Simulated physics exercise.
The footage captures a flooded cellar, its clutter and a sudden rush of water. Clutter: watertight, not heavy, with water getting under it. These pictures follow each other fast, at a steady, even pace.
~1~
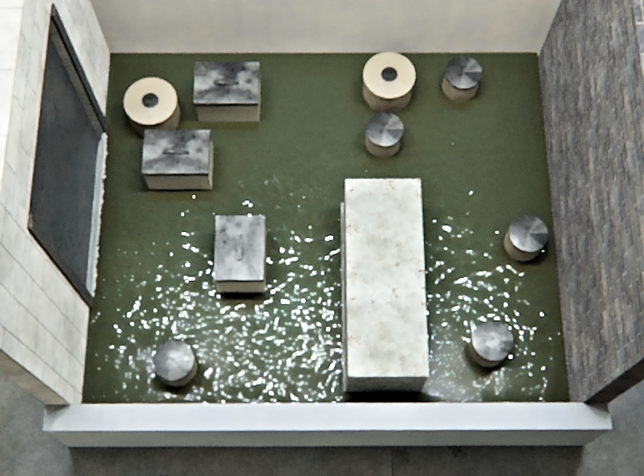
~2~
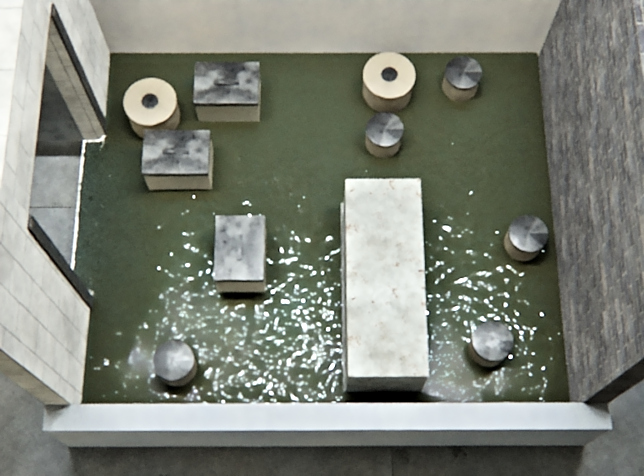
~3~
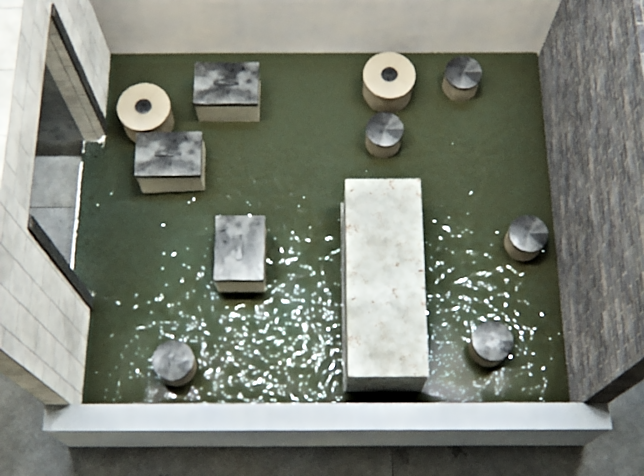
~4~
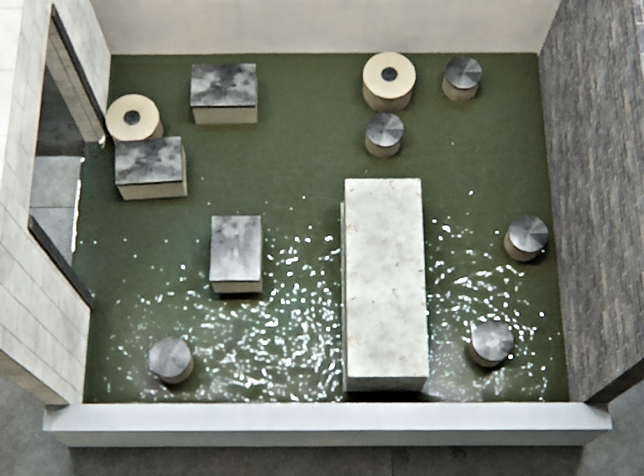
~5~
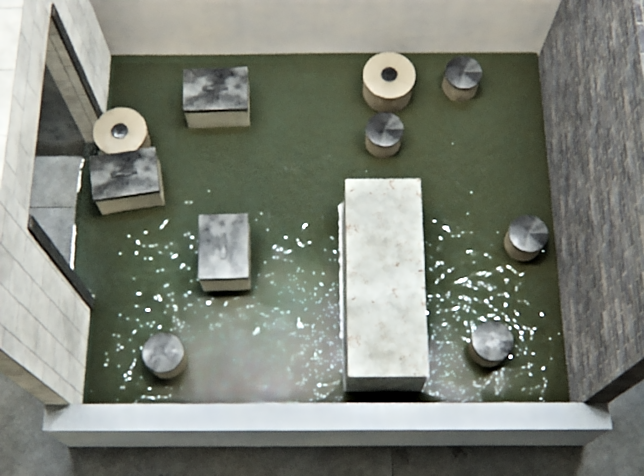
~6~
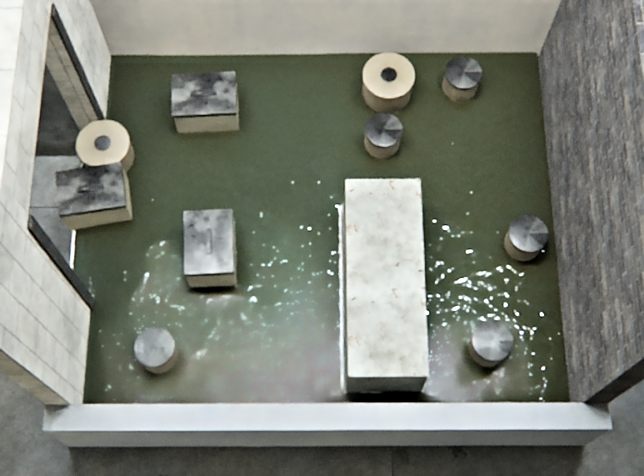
Dark panel in the left wall opening above murky green water, then boxes and round tubs on the left drifting leftward toward the gap.
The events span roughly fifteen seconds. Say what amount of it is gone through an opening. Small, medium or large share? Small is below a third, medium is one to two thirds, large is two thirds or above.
A large share.
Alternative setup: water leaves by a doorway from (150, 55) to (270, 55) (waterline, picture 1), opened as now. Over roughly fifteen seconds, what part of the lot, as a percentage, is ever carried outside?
Close to 70 percent.
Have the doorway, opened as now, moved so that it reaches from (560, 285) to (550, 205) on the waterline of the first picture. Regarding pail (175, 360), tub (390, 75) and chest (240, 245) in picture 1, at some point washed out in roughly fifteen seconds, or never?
First one held back, second flushed away, third held back.
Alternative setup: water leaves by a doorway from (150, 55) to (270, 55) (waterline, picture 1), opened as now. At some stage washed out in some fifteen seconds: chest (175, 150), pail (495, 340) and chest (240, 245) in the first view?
Lost - retained - lost.
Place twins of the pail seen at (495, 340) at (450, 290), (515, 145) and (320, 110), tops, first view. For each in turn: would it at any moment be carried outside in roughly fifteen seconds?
First one does not escape, second one does not escape, third one makes it out.
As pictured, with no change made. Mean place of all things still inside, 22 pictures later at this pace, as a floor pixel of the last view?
About (396, 194).
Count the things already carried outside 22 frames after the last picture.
That gives 7.
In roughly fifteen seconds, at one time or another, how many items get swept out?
Tally: 7.
A moment on, 2 of 10 are out; 8 afloat.
Next, 5 of 10 are out; 5 afloat.
Later, 7 of 10 are out; 3 afloat.
In the end, 7 of 10 are out; 3 afloat.
